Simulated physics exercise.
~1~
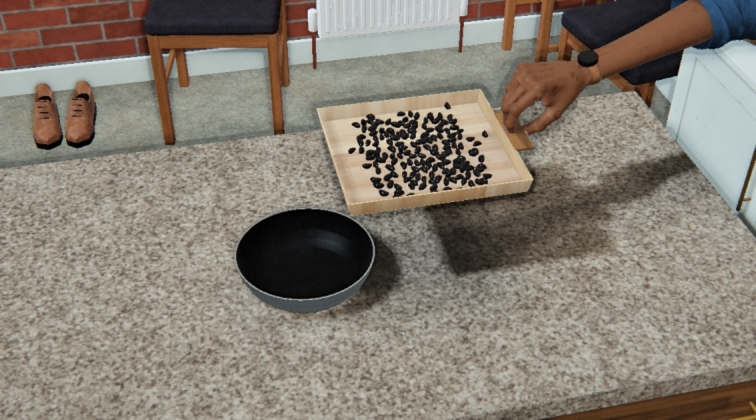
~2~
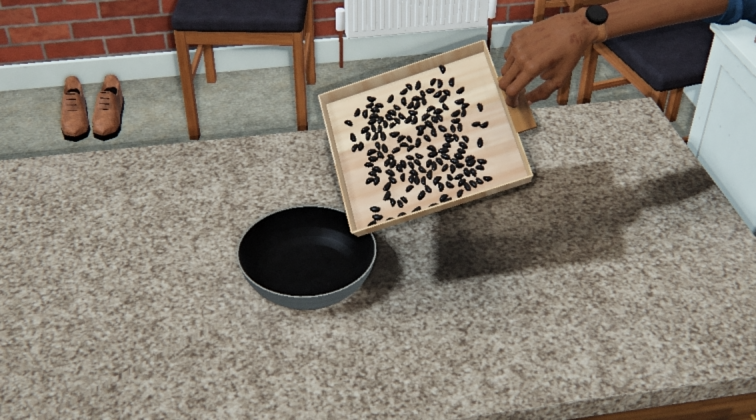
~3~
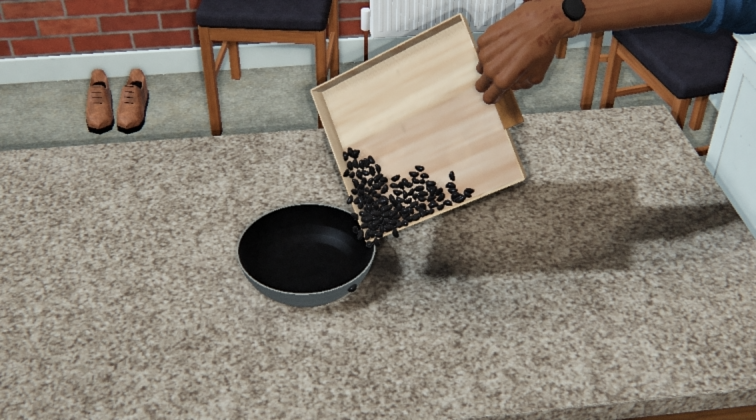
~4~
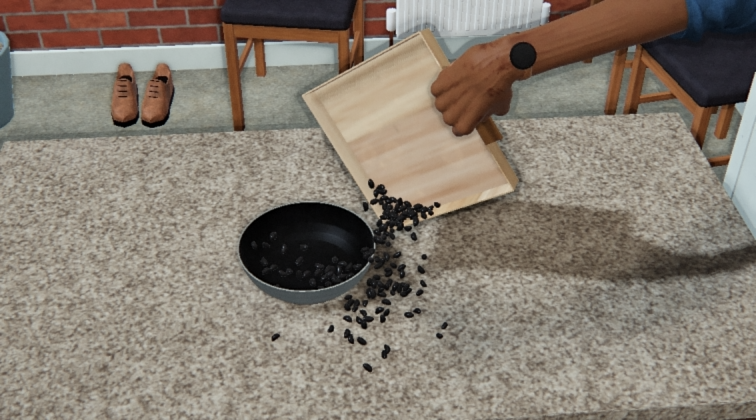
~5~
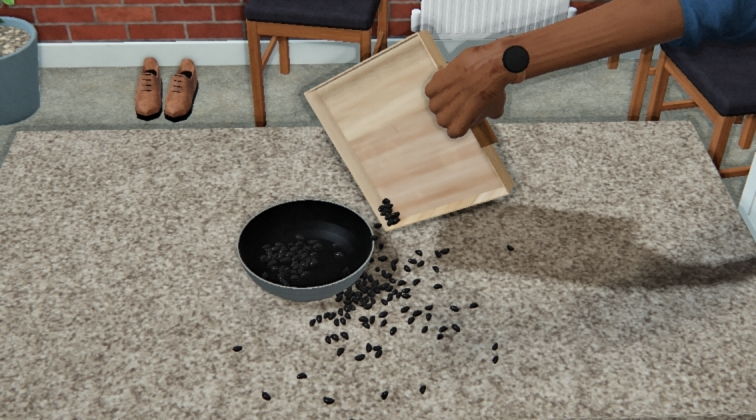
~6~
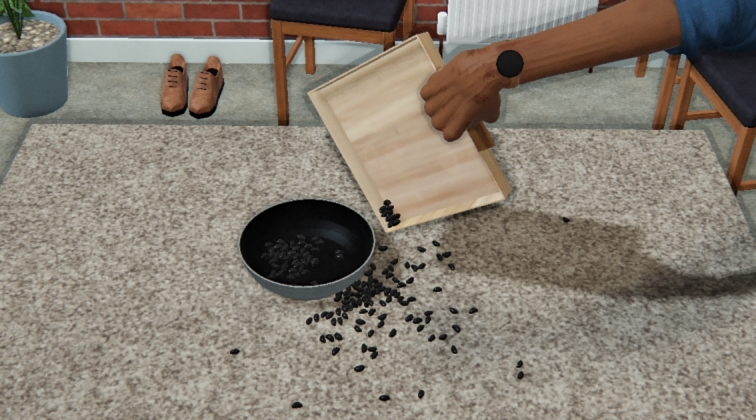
In this clip, a hand tips a wooden tray of black beans leftward toward a dark pan on a speckled countertop, and the beans slide down and spill out, some landing in the pan but most scattering across the counter, while a few stay in the tilted tray's corner.
